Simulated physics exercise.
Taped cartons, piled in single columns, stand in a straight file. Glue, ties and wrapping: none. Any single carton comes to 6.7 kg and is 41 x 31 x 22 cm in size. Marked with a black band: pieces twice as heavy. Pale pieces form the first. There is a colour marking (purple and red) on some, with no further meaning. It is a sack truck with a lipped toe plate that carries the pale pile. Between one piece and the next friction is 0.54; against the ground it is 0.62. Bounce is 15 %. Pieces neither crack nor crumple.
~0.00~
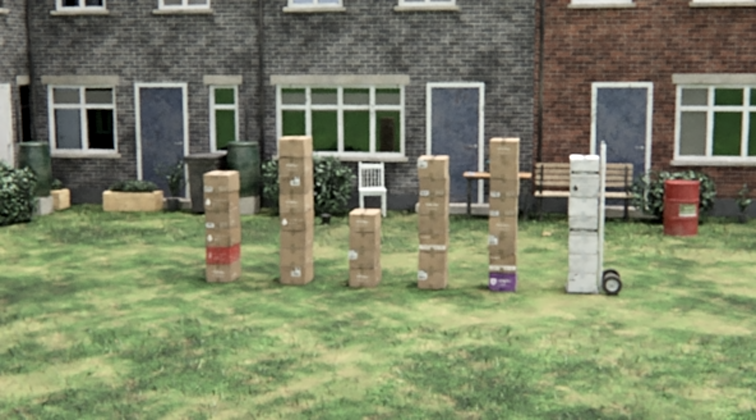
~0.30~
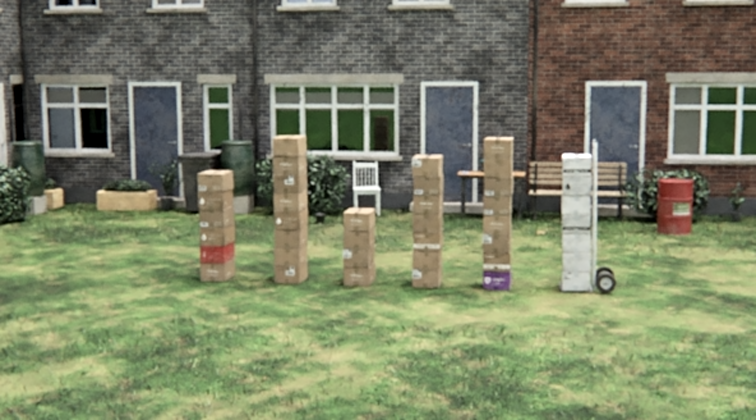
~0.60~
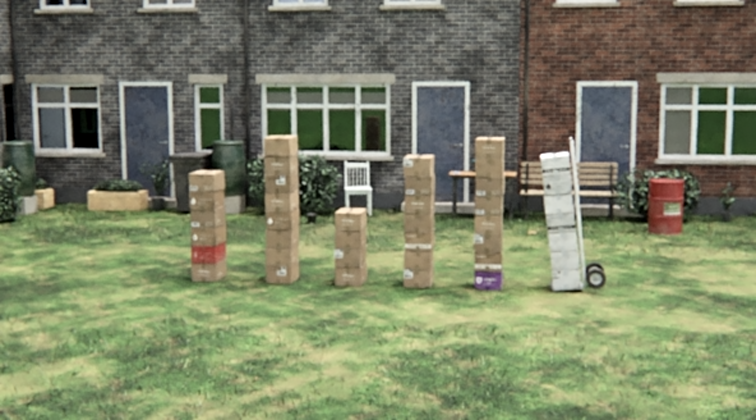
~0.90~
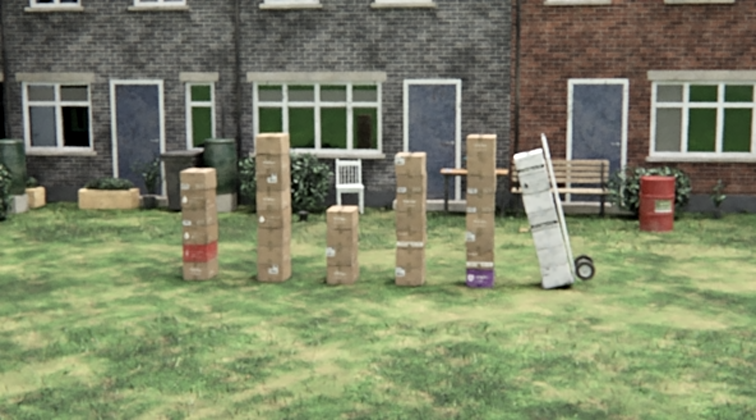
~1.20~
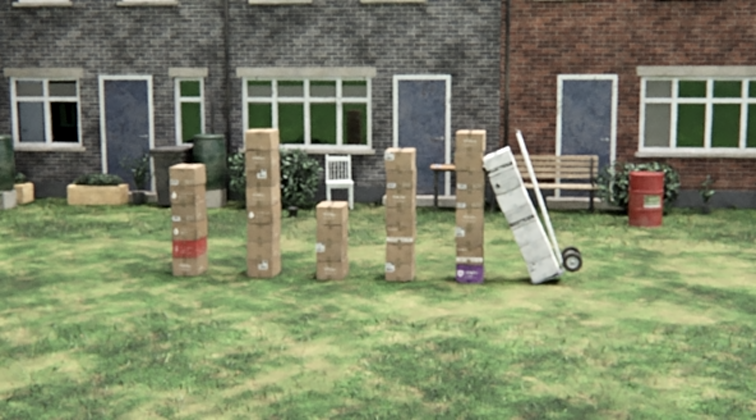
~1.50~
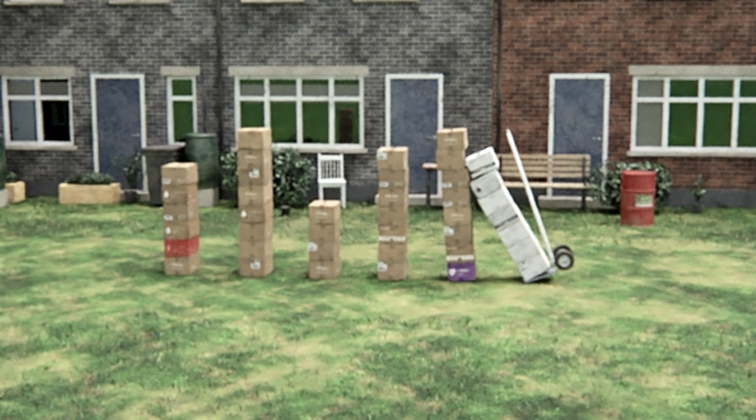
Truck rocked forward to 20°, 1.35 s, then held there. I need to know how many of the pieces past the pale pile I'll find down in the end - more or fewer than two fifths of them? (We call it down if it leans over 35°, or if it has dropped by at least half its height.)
The fallen part exceeds two fifths.
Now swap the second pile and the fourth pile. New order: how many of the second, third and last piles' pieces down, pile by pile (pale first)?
Down tally in the new order: Second = 2, third = 7, last = 5.
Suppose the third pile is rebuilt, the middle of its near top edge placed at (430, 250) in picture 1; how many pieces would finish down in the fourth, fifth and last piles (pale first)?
Result: Fourth pile 3, fifth pile 8, last pile 6.
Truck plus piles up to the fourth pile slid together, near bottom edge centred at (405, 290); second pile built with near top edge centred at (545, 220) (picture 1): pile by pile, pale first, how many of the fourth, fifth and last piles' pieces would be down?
Down by pile: Fourth 3, fifth 0, last 0.
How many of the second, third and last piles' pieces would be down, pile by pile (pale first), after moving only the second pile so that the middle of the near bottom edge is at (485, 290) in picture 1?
Then, pile by pile: Second 7, third 7, last 6.
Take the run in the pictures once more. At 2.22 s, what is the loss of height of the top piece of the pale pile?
About 30 cm.
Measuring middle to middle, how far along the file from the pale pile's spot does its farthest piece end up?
I'd put it at close to 160 cm.
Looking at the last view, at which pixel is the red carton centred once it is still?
End point in last frame: Roughly (146, 258).
After 2.22 s, 7 of the pale pile down; none of the 33 other cartons down, 13 disturbed; purple carton 32° from how it stood.
After 2.90 s, 7 of the pale pile down; 15 of the 33 other cartons down; purple carton 51° from how it stood.
After 3.96 s, 7 of the pale pile down; 31 of the 33 other cartons down; purple carton 51° from how it stood; red carton 46° from how it stood.
In the end (5.6 s), 7 of the pale pile down; 31 of the 33 other cartons down; red carton on its side; purple carton 51° from how it stood. That is 94 per cent. From the last view, middles, red carton near (146, 258), purple carton near (451, 262).
